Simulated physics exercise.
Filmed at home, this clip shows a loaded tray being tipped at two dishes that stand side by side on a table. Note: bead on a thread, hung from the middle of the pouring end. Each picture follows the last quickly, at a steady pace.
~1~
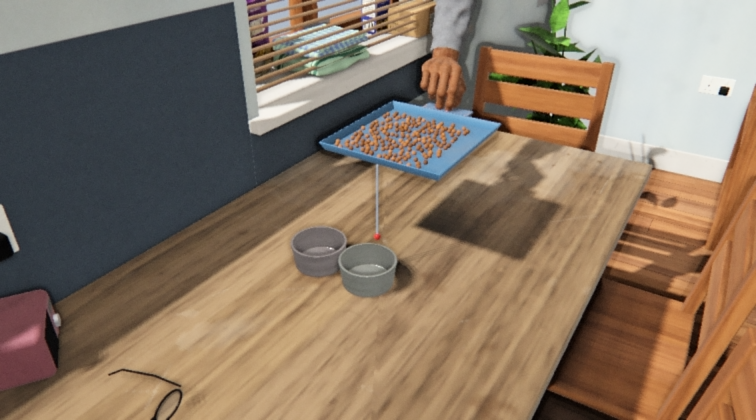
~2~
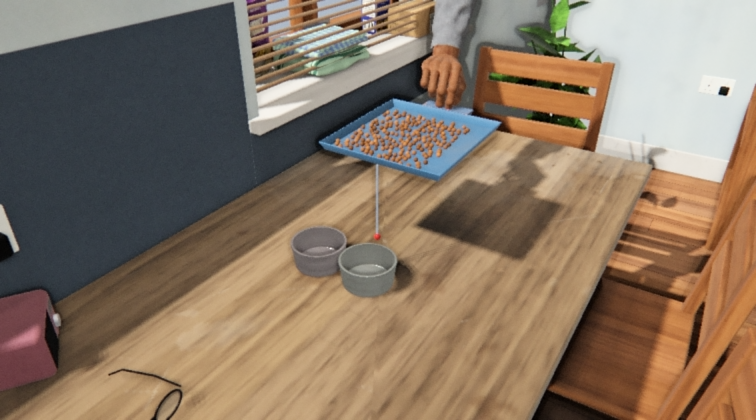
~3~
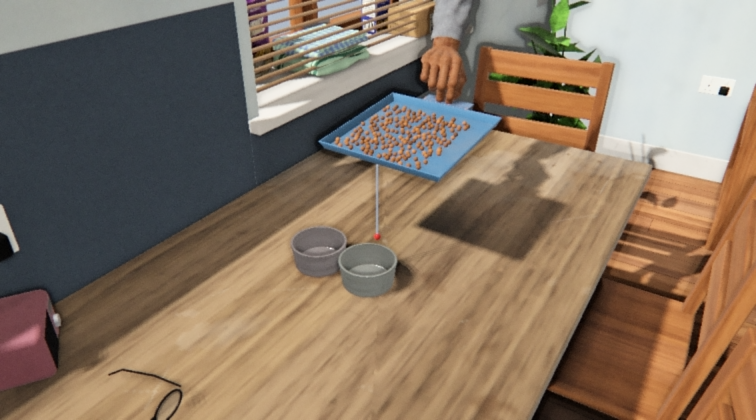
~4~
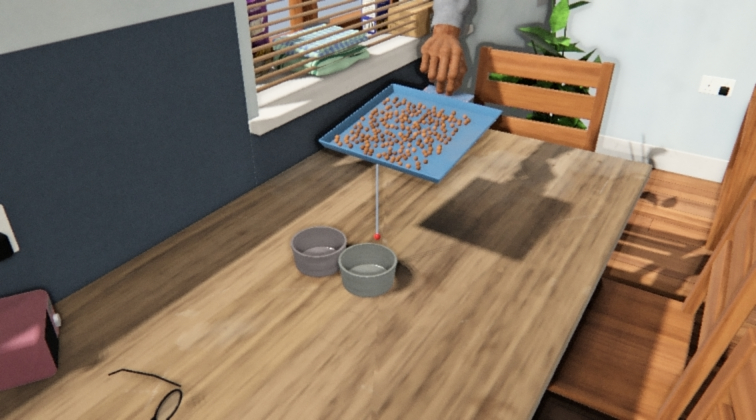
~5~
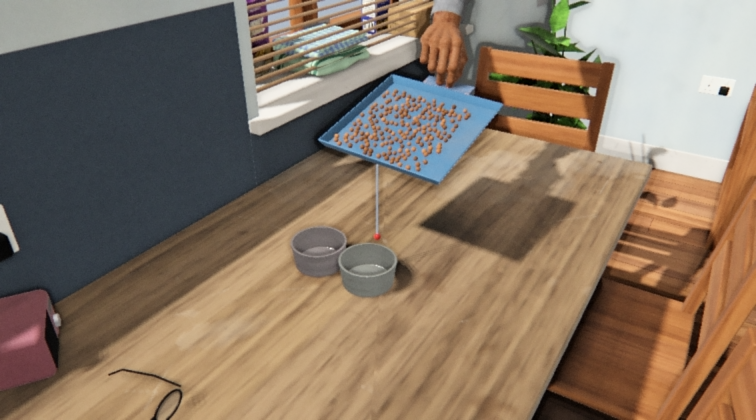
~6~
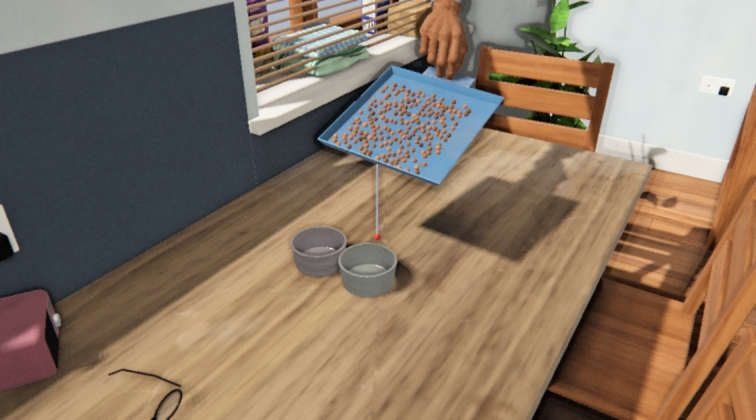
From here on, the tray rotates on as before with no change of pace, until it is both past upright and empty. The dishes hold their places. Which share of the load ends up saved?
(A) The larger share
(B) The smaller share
Option B: The smaller share.
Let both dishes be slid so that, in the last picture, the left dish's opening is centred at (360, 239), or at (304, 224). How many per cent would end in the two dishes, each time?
50 per cent the first time, 0 per cent the second time.
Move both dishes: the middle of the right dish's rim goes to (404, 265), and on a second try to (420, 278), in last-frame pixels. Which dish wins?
Well, first the one further right, then the one further right.
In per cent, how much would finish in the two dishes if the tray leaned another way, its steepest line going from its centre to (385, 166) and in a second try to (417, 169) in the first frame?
In turn some 60 and 0 per cent.
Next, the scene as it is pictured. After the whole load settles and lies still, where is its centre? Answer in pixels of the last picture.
At about (408, 299), give or take.
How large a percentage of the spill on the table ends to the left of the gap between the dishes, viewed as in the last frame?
Near 10 in a hundred.
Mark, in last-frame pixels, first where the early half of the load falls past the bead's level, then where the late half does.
At (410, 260) for the first part, then at (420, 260) for the others.
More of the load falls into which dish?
The one that comes out ahead is the rightward one.
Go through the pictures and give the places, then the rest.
In the first picture, corners of the pouring end near (325, 142) and (438, 172), level; middle of the load near (408, 136), cereal balls; left dish near (303, 263); right dish near (352, 283); bead on its thread near (377, 237).
In the second picture, corners of the pouring end near (325, 141) and (438, 173), level; middle of the load near (408, 135).
In the third picture, corners of the pouring end near (325, 141) and (438, 174), tipped barely, lowest at the right corner; middle of the load near (408, 133).
In the fourth picture, corners of the pouring end near (324, 140) and (438, 176), tipped a little, lowest at the right corner; middle of the load near (408, 128).
In the fifth picture, corners of the pouring end near (324, 139) and (438, 178), tipped a little, lowest at the right corner; middle of the load near (408, 125).
In the sixth picture, corners of the pouring end near (324, 138) and (438, 179), tipped clearly, lowest at the right corner; middle of the load near (407, 123), all but a few on the move; left dish near (303, 263); right dish near (352, 283).
Shortly afterwards, tray tipped steeply; near half on the tray; a little in the right dish; near a quarter outside both; near a quarter in the air.
Next, tray tipped past a quarter turn; near a quarter in the right dish; the bulk outside both.
Some moments later, tray tipped past a quarter turn; near a quarter in the right dish; the bulk outside both.
In the end, tray tipped past a quarter turn; near a quarter in the right dish; none at all in the left dish; the bulk outside both.
